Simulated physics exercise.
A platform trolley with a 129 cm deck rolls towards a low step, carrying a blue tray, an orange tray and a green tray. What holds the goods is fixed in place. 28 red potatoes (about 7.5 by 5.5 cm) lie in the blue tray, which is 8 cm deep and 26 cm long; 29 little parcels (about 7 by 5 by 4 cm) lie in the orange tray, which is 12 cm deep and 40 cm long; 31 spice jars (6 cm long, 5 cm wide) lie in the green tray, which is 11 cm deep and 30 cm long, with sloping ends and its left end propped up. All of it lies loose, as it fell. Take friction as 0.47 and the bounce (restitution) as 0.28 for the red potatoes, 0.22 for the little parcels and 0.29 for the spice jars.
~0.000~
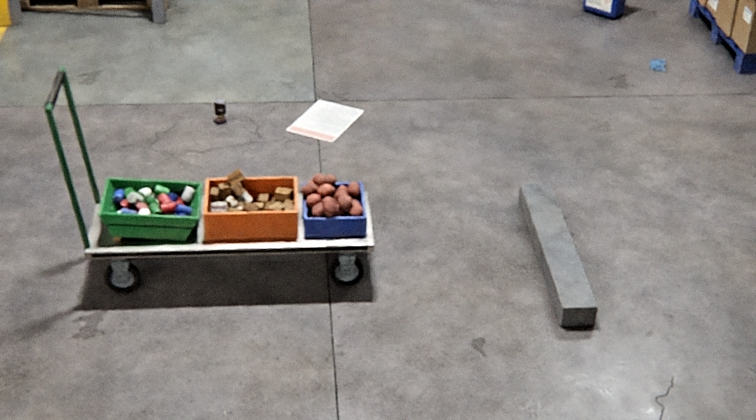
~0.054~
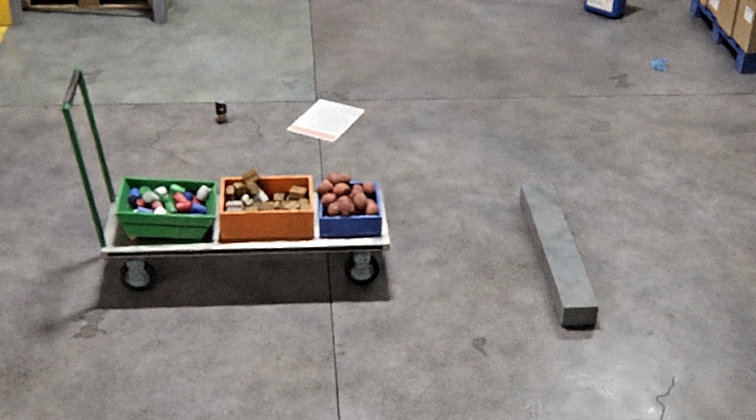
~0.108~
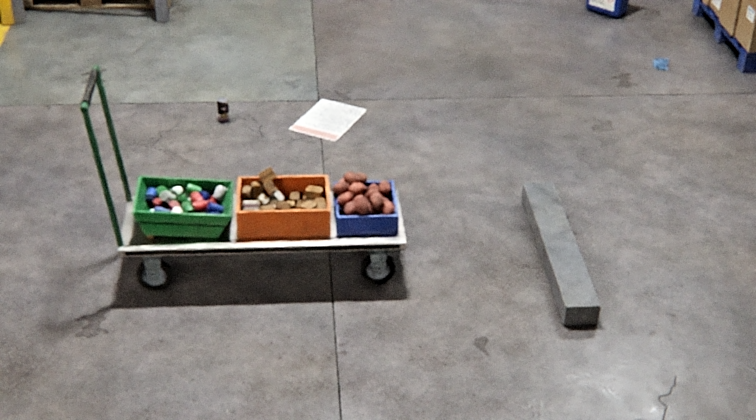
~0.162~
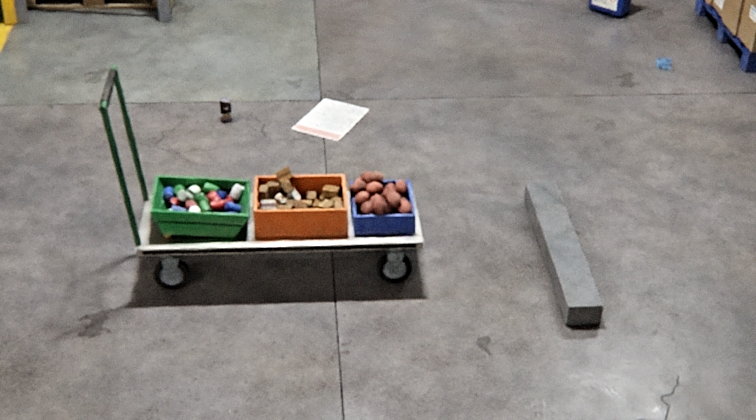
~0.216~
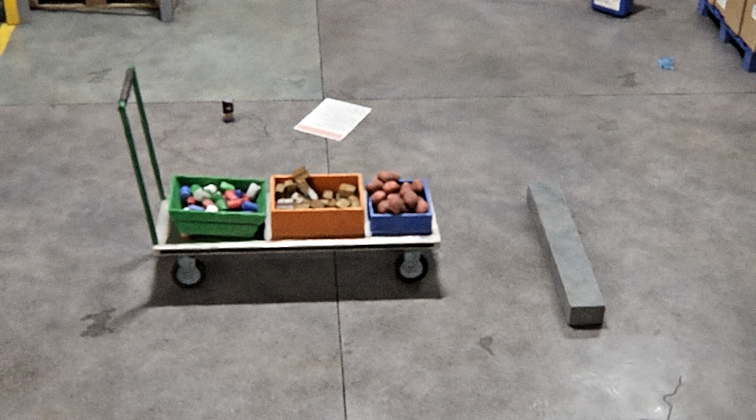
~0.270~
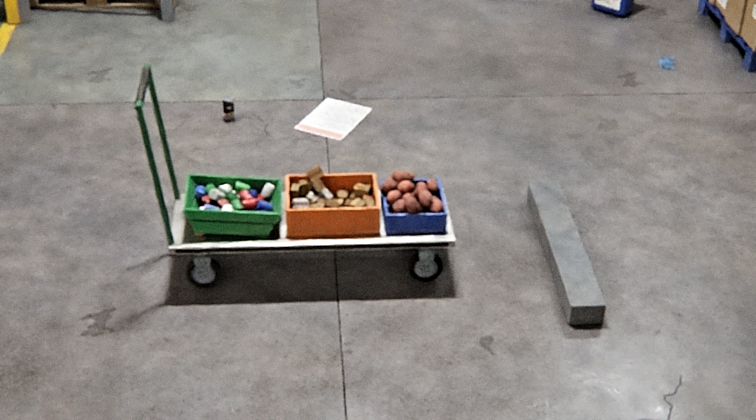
At the start, a flat trolley with a green handle stands left of a long grey block on a concrete floor, carrying green, orange and blue trays filled with small loose items. It then rolls steadily a short way right, narrowing the gap to the block, its load staying in the trays.
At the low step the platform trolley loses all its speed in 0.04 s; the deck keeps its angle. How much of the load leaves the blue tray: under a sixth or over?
Out of the blue tray go fewer than one in six of the red potatoes.
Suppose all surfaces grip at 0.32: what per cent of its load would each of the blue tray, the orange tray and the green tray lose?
In that case blue tray 10, orange tray 0, green tray 0 per cent.
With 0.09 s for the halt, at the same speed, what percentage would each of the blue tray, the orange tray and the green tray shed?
In that case blue tray 0, orange tray 0, green tray 0 per cent.
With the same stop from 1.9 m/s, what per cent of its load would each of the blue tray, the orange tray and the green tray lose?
Then blue tray 20, orange tray 0, green tray 10 per cent.
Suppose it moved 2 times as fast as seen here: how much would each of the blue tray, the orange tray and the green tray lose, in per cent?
In that case blue tray 20, orange tray 0, green tray 10 per cent.
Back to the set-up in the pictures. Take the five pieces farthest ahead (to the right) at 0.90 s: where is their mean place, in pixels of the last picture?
Around (548, 199).
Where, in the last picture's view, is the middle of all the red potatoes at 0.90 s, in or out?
At about (529, 196).
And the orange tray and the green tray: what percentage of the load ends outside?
Orange tray 0, green tray 0 per cent.
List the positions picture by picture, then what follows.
In the first frame (each is followed by its nearest rim corner in this view; the camera pans a little), blue tray, (307, 218); orange tray, (206, 214); 86 cm short of the stop; none out.
The second frame shows blue tray, (323, 218); orange tray, (222, 213); 79 cm short of the stop.
The third frame shows blue tray, (339, 217); orange tray, (239, 212); 73 cm short of the stop.
The fourth frame shows blue tray, (357, 216); orange tray, (257, 211); 66 cm short of the stop.
The fifth frame shows blue tray, (374, 215); orange tray, (274, 210); 59 cm short of the stop.
The sixth frame shows blue tray, (389, 215); orange tray, (289, 210); 53 cm short of the stop; none out.
After 0.68 s, contact.
After 0.78 s, blue tray 28 in, 0 out, orange tray 29 in, 0 out and green tray 31 in, 0 out.
After 0.90 s, blue tray 27 in, 1 out, orange tray 29 in, 0 out and green tray 31 in, 0 out.
After 1.13 s, blue tray 27 in, 1 out, orange tray 29 in, 0 out and green tray 31 in, 0 out.
Outcome (at 1.63 s), blue tray 26 in, 2 out, orange tray 29 in, 0 out and green tray 31 in, 0 out. Asked share, 2 of 28, 7 per cent.
